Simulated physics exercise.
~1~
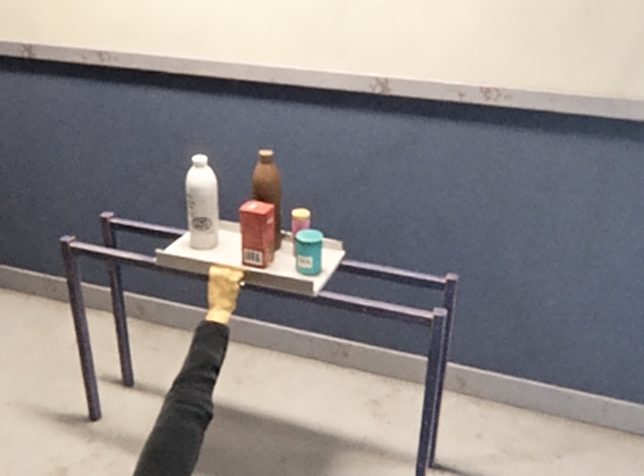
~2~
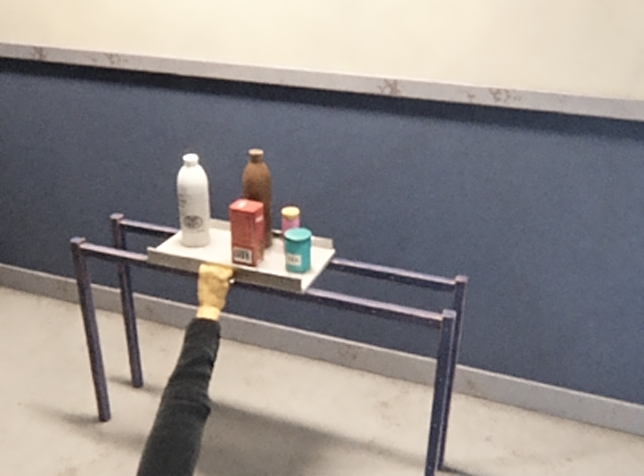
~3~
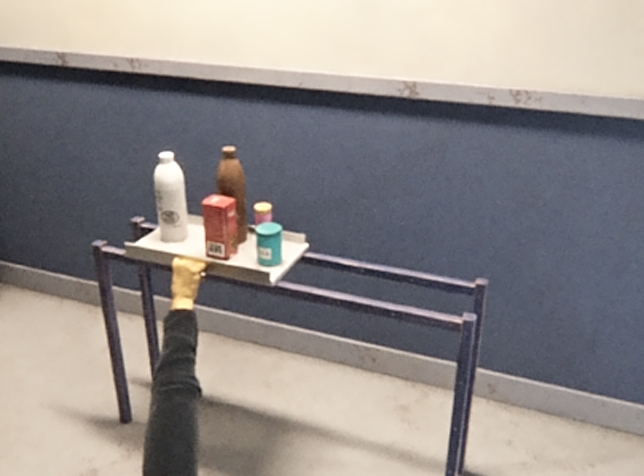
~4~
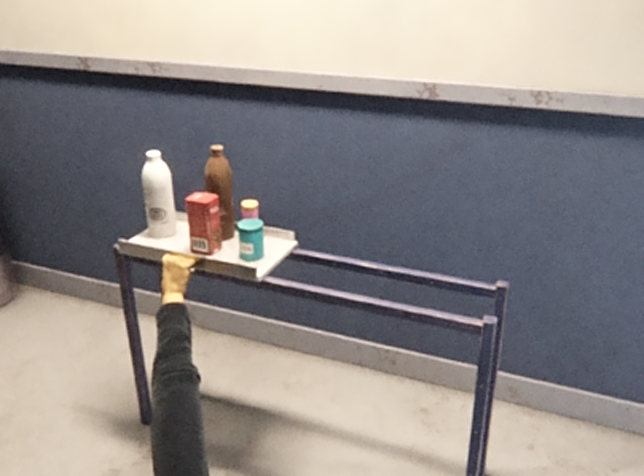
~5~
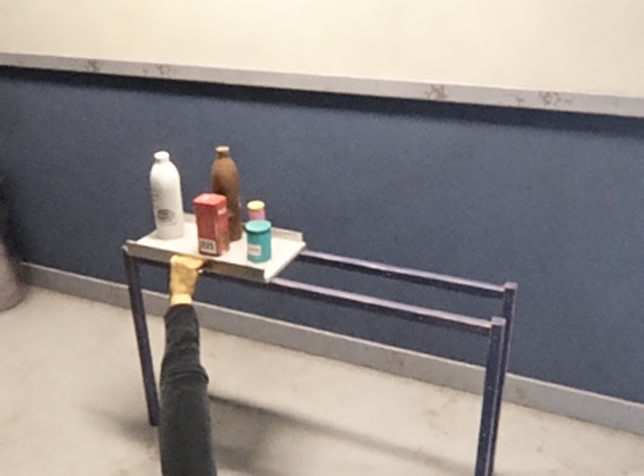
A gloved hand slid a tray holding two bottles, a red carton, a turquoise jar and a small pink container leftward along the rails of a metal frame, and it ended near the left end with everything still upright.
